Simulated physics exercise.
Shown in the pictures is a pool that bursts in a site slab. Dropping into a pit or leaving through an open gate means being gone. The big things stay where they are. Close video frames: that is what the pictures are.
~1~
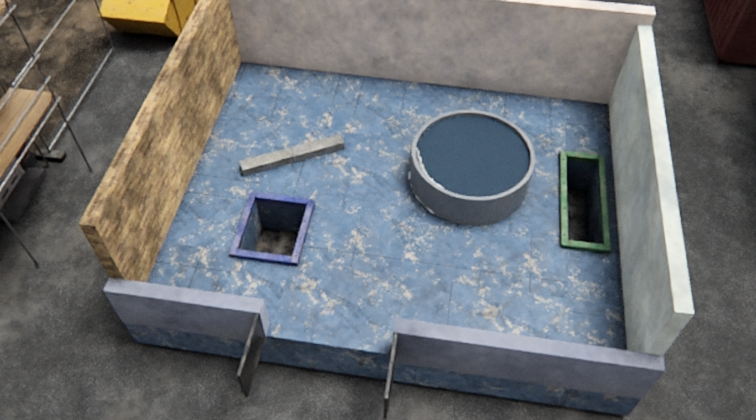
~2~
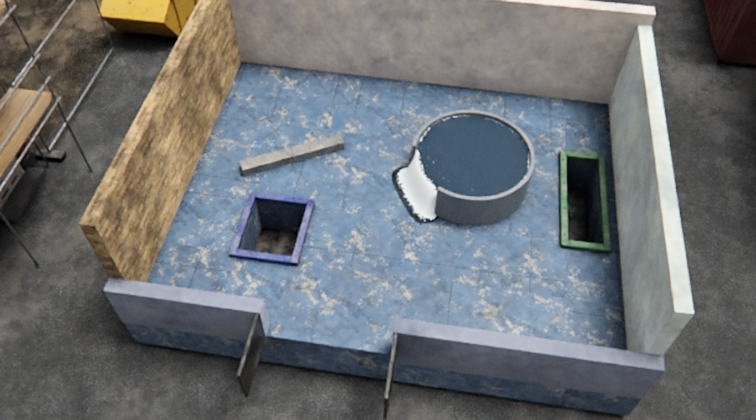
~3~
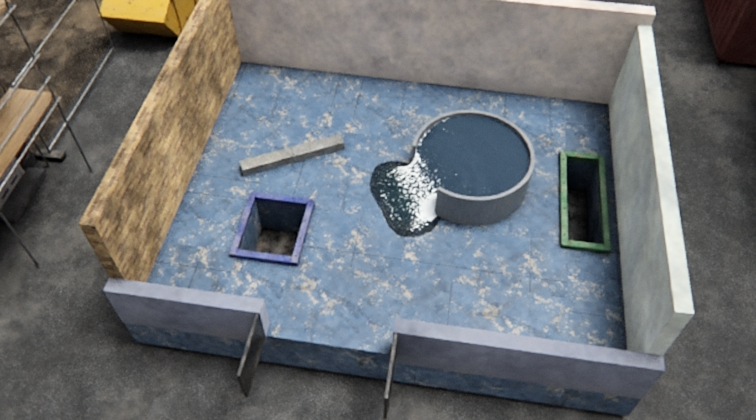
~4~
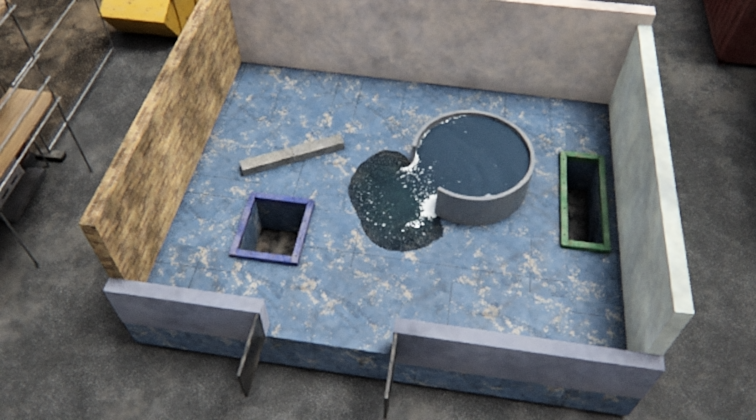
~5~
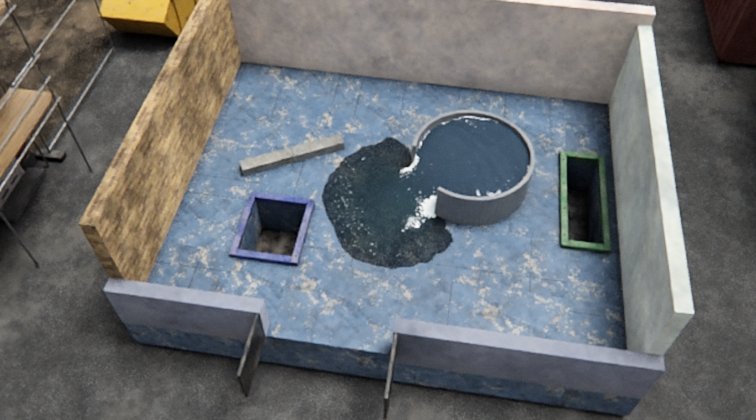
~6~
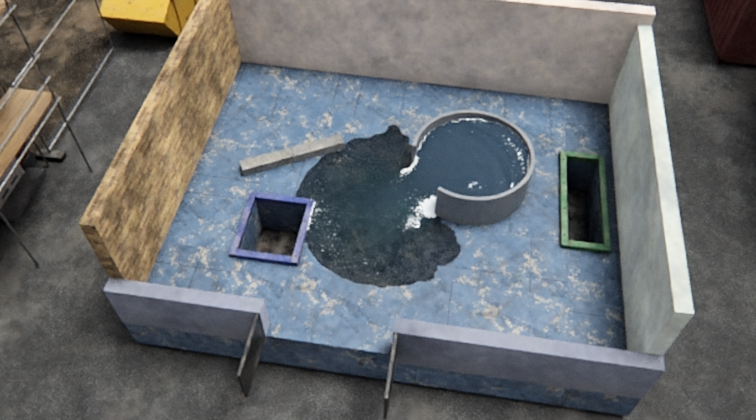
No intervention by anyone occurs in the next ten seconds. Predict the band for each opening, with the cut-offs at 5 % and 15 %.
In the end the gate gets a sizeable chunk - beyond fifteen per cent. The green pit gets a mere sliver - short of five per cent. The blue pit gets a medium chunk - five to fifteen per cent.
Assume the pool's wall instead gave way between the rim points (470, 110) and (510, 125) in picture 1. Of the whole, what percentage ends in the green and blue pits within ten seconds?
Green 12 %, blue 0 %.
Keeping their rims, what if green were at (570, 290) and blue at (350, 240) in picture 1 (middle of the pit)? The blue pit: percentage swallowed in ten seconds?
Result - blue pit: 15 %.
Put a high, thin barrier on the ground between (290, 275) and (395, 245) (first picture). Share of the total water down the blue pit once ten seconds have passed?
Share, blue pit - 25 in a hundred.
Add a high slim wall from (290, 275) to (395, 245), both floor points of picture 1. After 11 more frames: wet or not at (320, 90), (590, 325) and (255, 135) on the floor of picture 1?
Point by point: First spared, next spared, last spared.
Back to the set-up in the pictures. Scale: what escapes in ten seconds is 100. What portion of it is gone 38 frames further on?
My figure is about 80 in a hundred.
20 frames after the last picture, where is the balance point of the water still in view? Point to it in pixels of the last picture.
I'd put it at around (369, 201).
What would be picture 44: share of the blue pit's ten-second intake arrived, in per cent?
Estimate: Some 100 per cent.
A moment on, water covers 25 % of the floor; the gate 0 %, the green pit 0 %, the blue pit 3 %.
Next, water covers 30 % of the floor; the gate 4 %, the green pit 0 %, the blue pit 7 %.
Then, water covers 35 % of the floor; the gate 12 %, the green pit 0 %, the blue pit 10 %.
Later, water covers 45 % of the floor; the gate 22 %, the green pit 0 %, the blue pit 11 %.
In the end, water covers 70 % of the floor; the gate 30 %, the green pit 0 %, the blue pit 11 %.
